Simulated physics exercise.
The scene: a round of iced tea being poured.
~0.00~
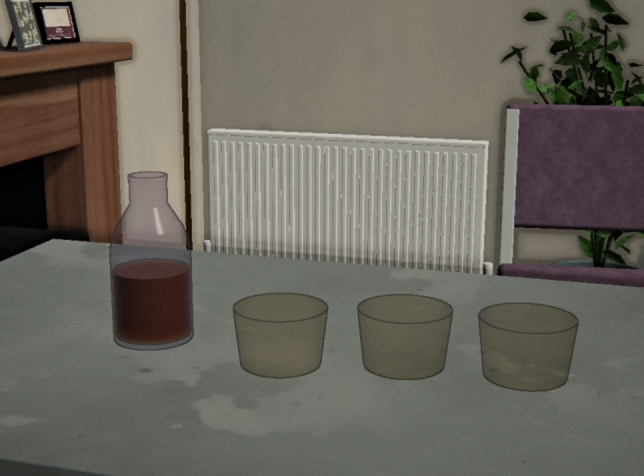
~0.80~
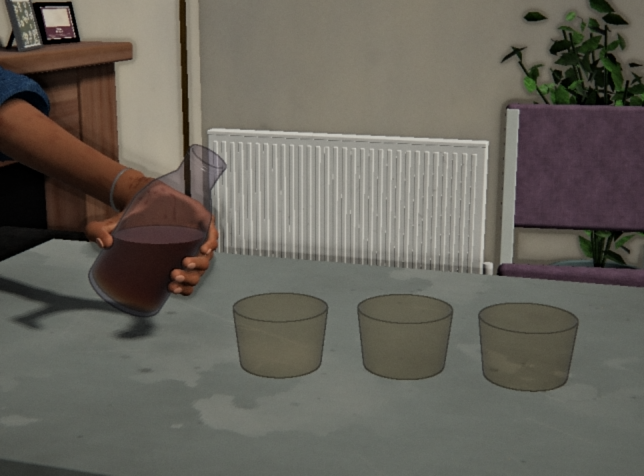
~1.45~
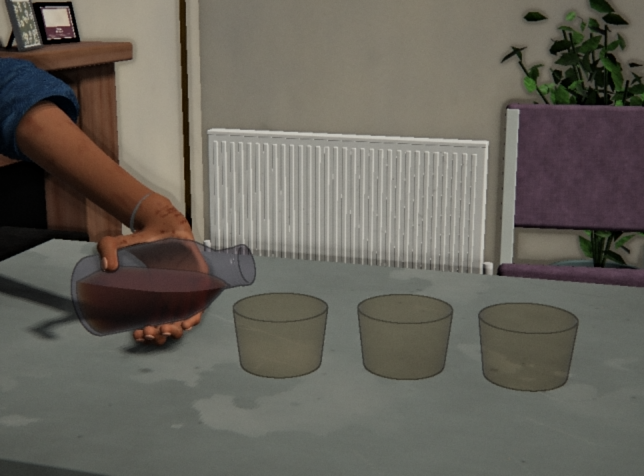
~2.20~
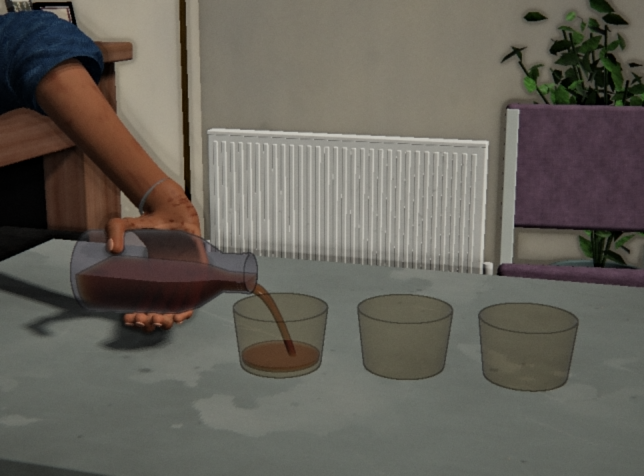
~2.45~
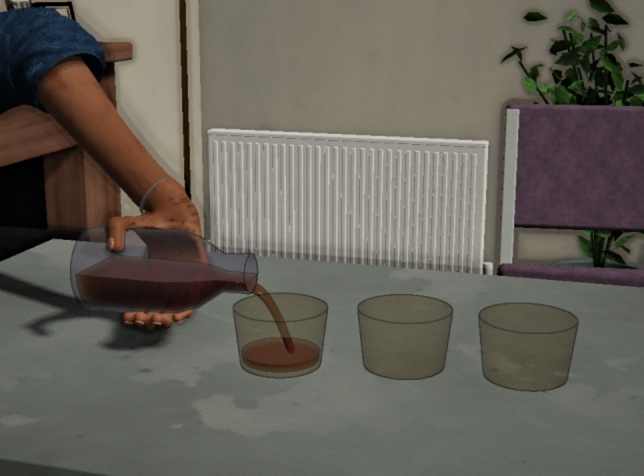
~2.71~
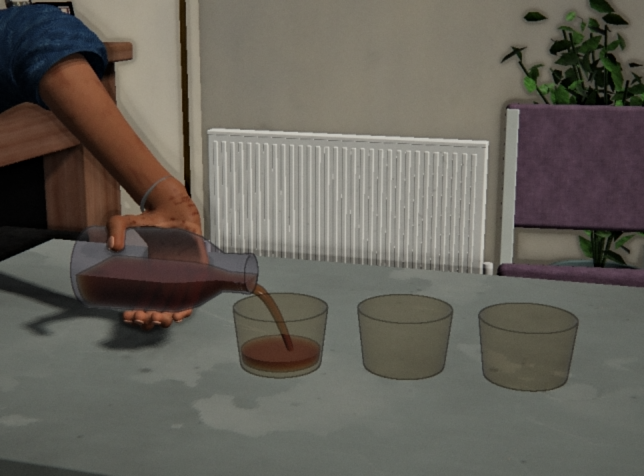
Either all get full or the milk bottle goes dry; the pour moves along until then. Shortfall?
Looks like it's going to give out before the final one.
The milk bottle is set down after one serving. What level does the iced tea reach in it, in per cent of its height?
Roughly 10 per cent of its height.
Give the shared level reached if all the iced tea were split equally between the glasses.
45 %.
After 4.6 s, the first is about half full.
After 11.4 s, the first is done and the milk bottle has about a quarter of its load.
After 25.0 s, the milk bottle is empty with one filled and the next at about a third of a serving.
